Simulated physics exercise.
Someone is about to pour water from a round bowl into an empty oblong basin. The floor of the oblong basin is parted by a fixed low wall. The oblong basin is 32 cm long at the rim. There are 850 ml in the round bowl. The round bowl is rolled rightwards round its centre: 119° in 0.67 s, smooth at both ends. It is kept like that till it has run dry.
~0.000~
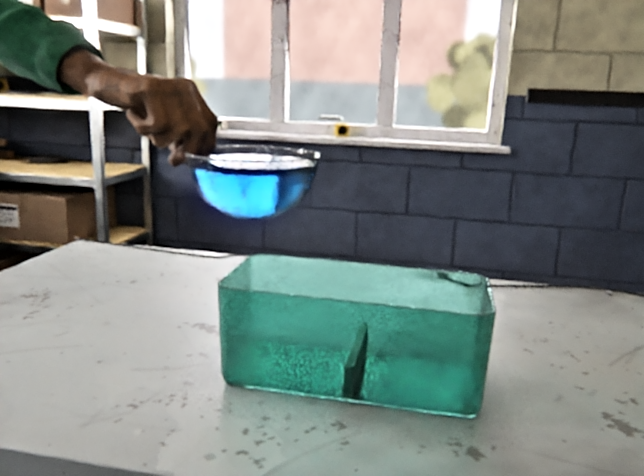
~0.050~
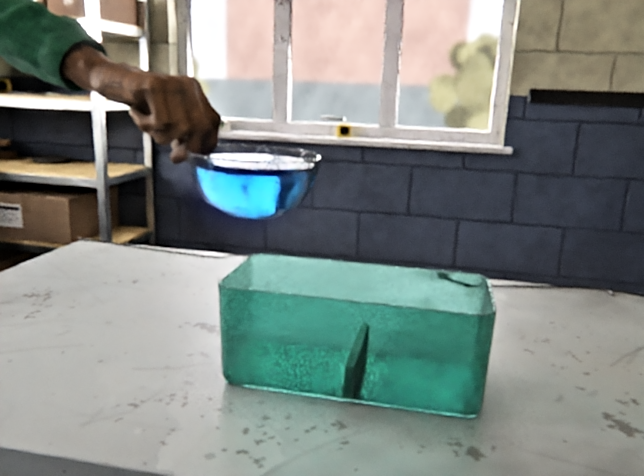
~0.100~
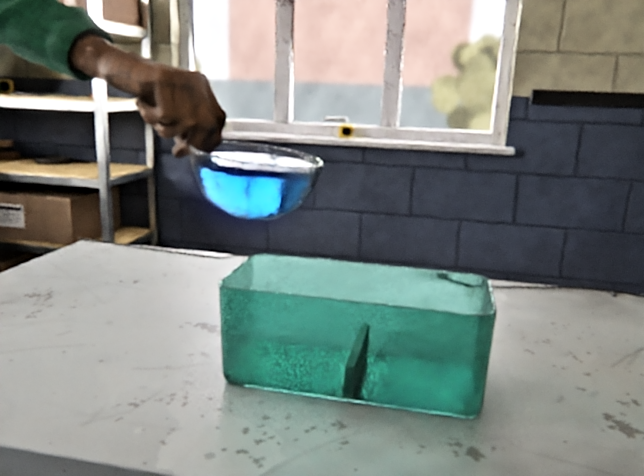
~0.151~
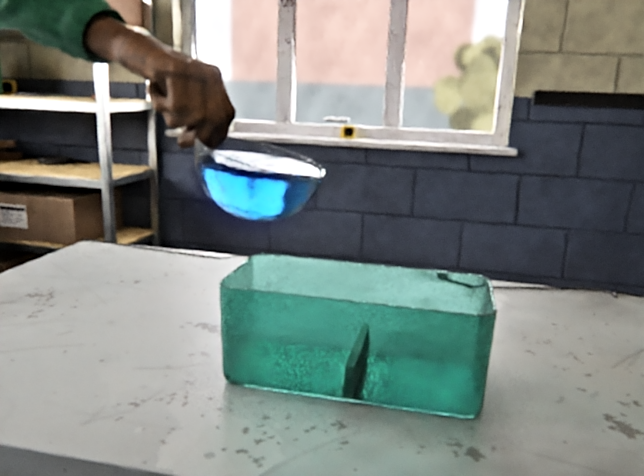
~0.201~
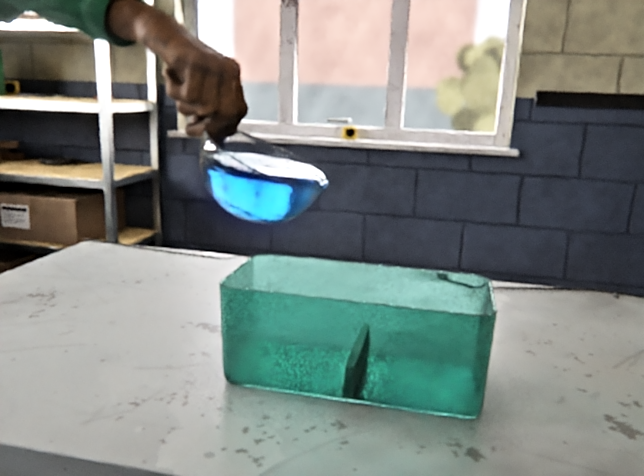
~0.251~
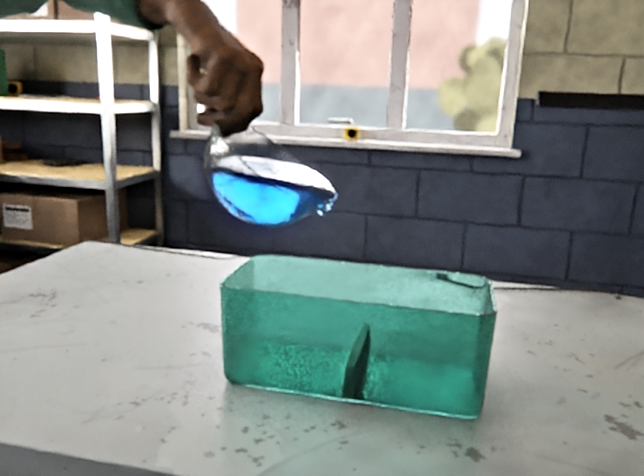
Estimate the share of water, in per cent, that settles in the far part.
About 39 per cent.
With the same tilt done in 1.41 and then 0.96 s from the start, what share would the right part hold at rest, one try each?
In turn about 60 and 45 per cent.
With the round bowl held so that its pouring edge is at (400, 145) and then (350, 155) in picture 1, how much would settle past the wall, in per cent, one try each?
First 70, then 60 per cent.
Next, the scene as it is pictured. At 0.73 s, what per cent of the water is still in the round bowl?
Some 0 per cent.
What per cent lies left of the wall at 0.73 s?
About 58 per cent.
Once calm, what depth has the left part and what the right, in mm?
Some 22 mm on the left and 16 mm on the right.
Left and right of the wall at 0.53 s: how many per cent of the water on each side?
Near 44 on the left, 34 on the right.
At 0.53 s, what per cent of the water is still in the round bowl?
About 5 per cent.
By 0.53 s the tilt is 106° and 5 per cent is still to pour, 44 is left of the wall and 35 right of it.
By 0.73 s the tilt is 119° and 0 per cent is still to pour, 57 is left of the wall and 36 right of it.
By 0.94 s the tilt is 119° and 0 per cent is still to pour, 57 is left of the wall and 39 right of it.
By 1.17 s the tilt is 119° and 0 per cent is still to pour, 58 is left of the wall and 39 right of it.
At rest 58 per cent lies left of the wall, 39 right of it and 3 outside.
